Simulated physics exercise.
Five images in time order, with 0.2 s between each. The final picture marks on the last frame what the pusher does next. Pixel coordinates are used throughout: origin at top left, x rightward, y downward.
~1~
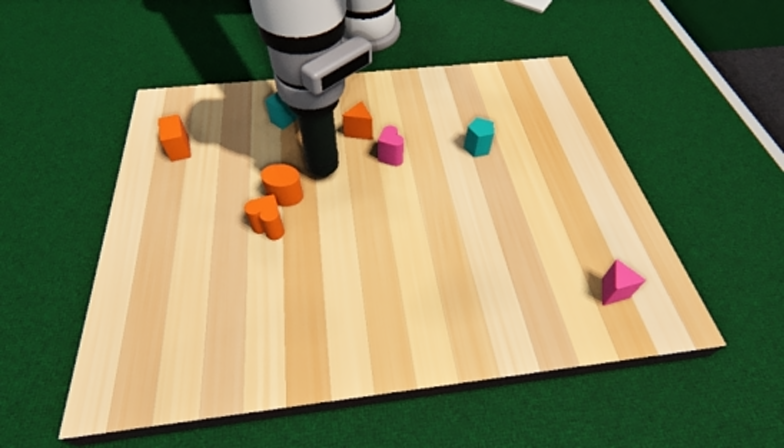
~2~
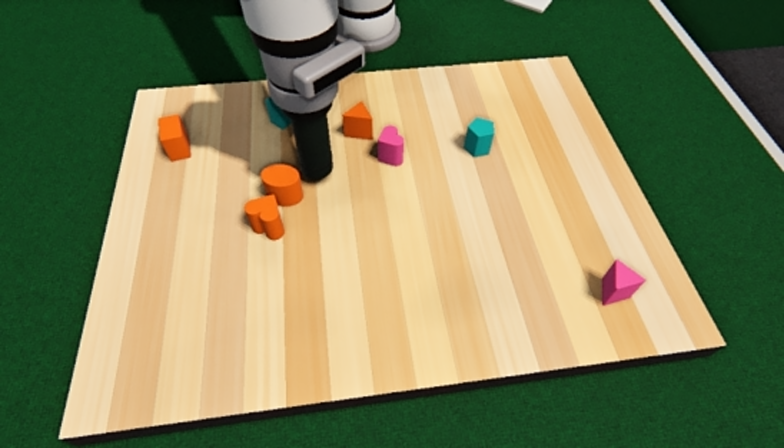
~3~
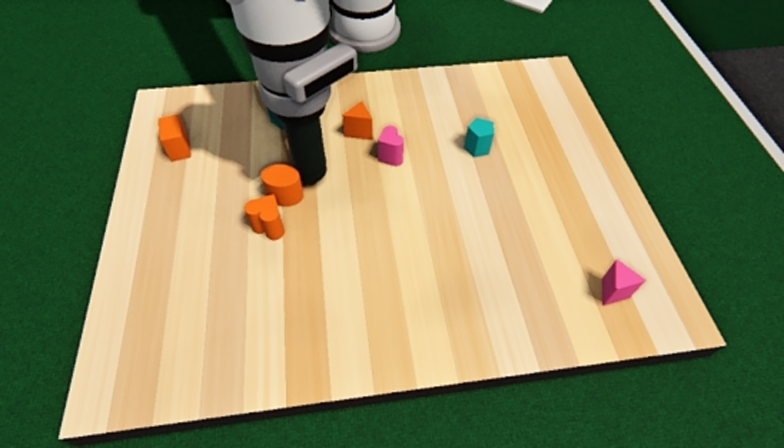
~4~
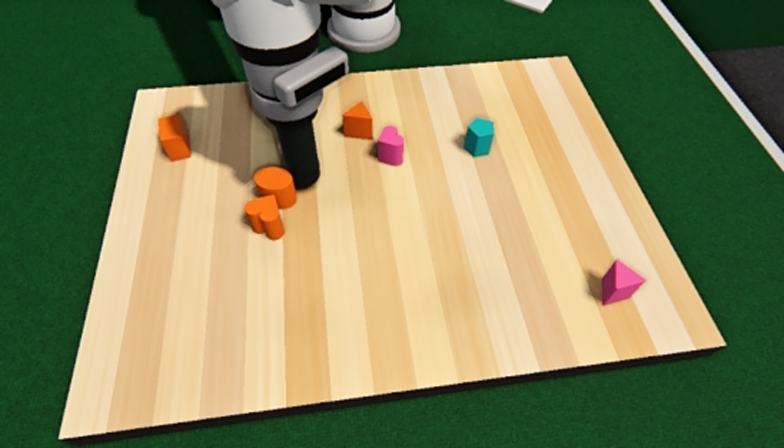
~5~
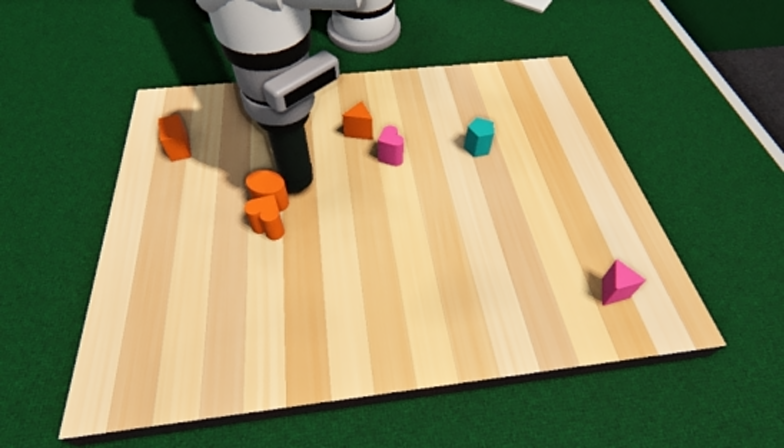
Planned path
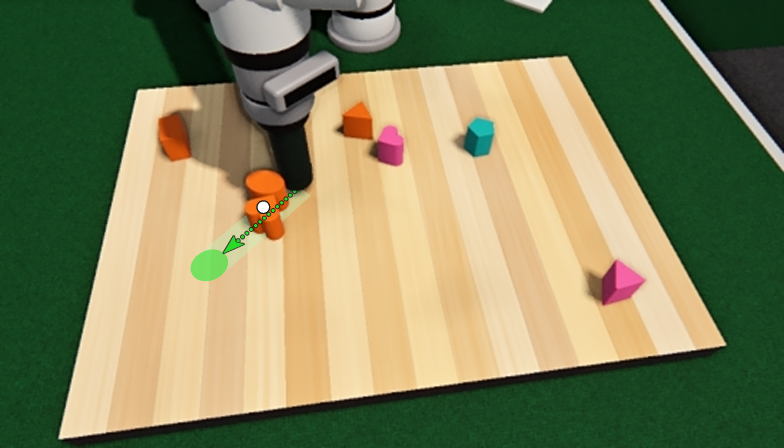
A grey-and-white robot arm with a black pusher moves a short way left and slightly toward the viewer over a striped wooden board on green, seen from above by a still camera. Orange, pink and teal blocks sit mostly along the far side, with a pink one near right. The pusher nudges an orange rounded block slightly left, beside an orange heart that stays nearly still.
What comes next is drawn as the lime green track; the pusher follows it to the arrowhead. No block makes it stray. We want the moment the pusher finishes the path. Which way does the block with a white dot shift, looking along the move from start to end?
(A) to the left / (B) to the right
Answer: A.
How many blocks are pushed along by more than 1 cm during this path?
My guess is two.
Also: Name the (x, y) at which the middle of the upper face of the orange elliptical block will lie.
It ends at (202, 207).
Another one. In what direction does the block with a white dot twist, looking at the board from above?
That block twists counter-clockwise.
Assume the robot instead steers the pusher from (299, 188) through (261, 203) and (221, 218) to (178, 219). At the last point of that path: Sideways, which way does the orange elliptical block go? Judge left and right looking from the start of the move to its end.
The shift goes left.
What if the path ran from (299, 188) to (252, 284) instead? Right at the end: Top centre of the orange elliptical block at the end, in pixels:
I predict (245, 194).
The drawn path runs in a line from (299, 188) to (209, 265); the dot is on the orange heart.
What follows on the original path. One third of the way, pusher (269, 204); orange heart (256, 221), turned 25° anticlockwise; orange elliptical block (231, 197), turned 50° clockwise.
Two thirds of the way, pusher (238, 230); orange heart (246, 241), turned 105° anticlockwise; orange elliptical block (204, 207).
At the end, pusher (205, 258); orange heart (244, 245), turned 125° anticlockwise; orange elliptical block (202, 207), turned 130° clockwise.
